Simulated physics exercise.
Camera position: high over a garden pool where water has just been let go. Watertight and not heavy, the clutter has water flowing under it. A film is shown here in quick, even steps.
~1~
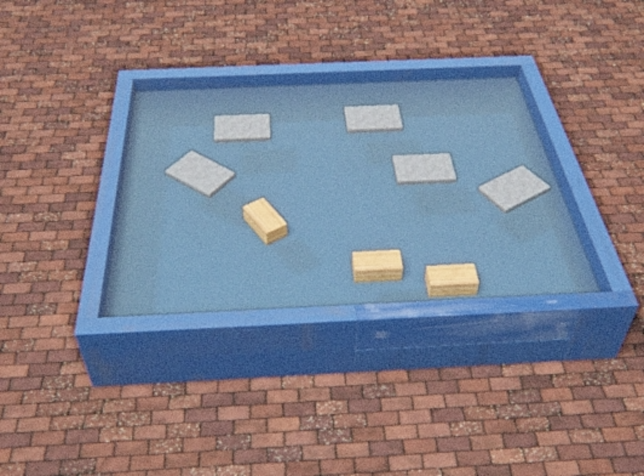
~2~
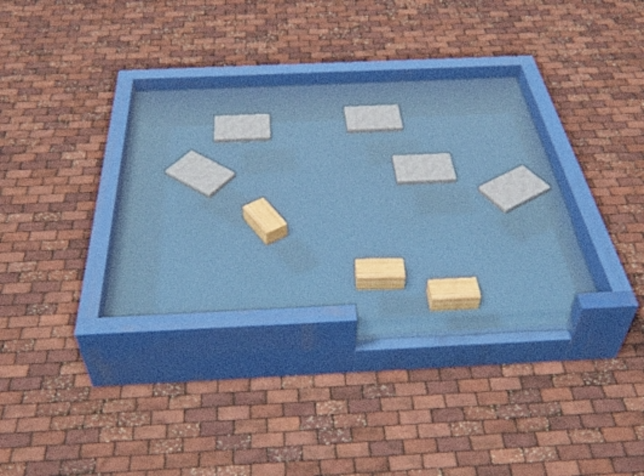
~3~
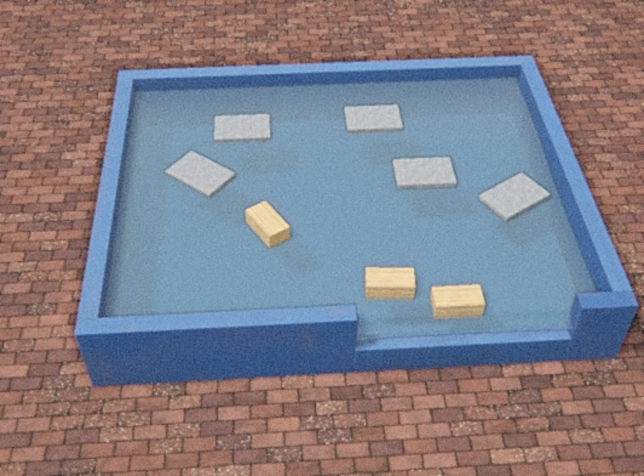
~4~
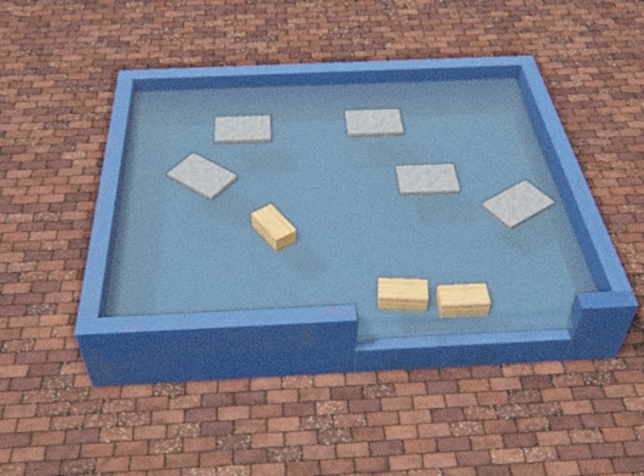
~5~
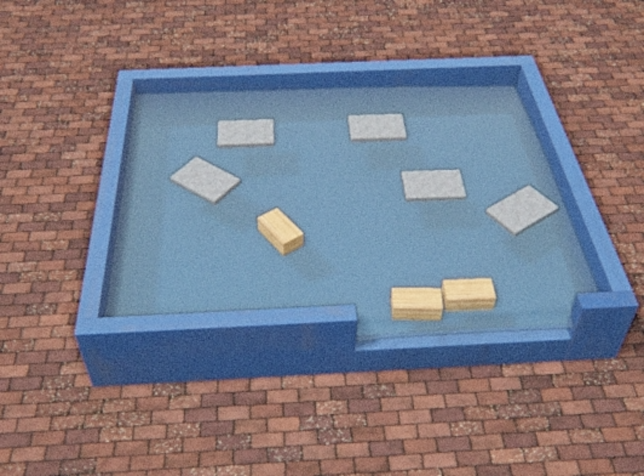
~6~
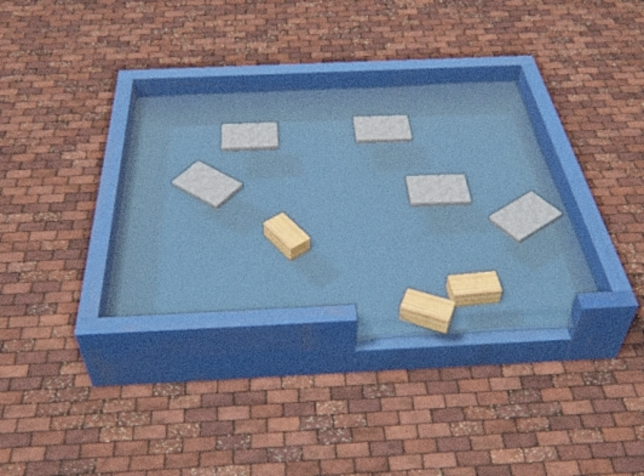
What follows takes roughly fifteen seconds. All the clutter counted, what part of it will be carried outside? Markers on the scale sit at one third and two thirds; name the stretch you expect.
Bottom third.
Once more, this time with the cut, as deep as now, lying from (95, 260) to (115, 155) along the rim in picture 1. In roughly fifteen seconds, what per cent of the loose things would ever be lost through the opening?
It should be close to 10 per cent.
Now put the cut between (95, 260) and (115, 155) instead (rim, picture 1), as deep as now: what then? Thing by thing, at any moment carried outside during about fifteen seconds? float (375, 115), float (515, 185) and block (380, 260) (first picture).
First one never exits, second never exits, third never exits.
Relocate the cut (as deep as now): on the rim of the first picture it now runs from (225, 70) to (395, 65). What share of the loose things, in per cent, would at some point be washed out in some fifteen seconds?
Around 40 in a hundred.
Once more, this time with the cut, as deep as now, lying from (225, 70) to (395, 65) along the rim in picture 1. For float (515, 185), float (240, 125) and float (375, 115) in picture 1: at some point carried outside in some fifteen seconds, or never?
In the order given, it's remains behind, escaped, escaped.
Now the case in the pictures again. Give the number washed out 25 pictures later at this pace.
I reckon 1.
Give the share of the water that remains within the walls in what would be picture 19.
Around 76 in a hundred.
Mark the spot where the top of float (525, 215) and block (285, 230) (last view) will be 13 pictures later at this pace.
Estimated: (540, 282); (342, 267).
A moment on, 1 of 8 are out; 7 afloat.
Next, 1 of 8 are out; 7 afloat.
Later, 1 of 8 are out; 7 afloat.
In the end, 1 of 8 are out; 7 afloat.
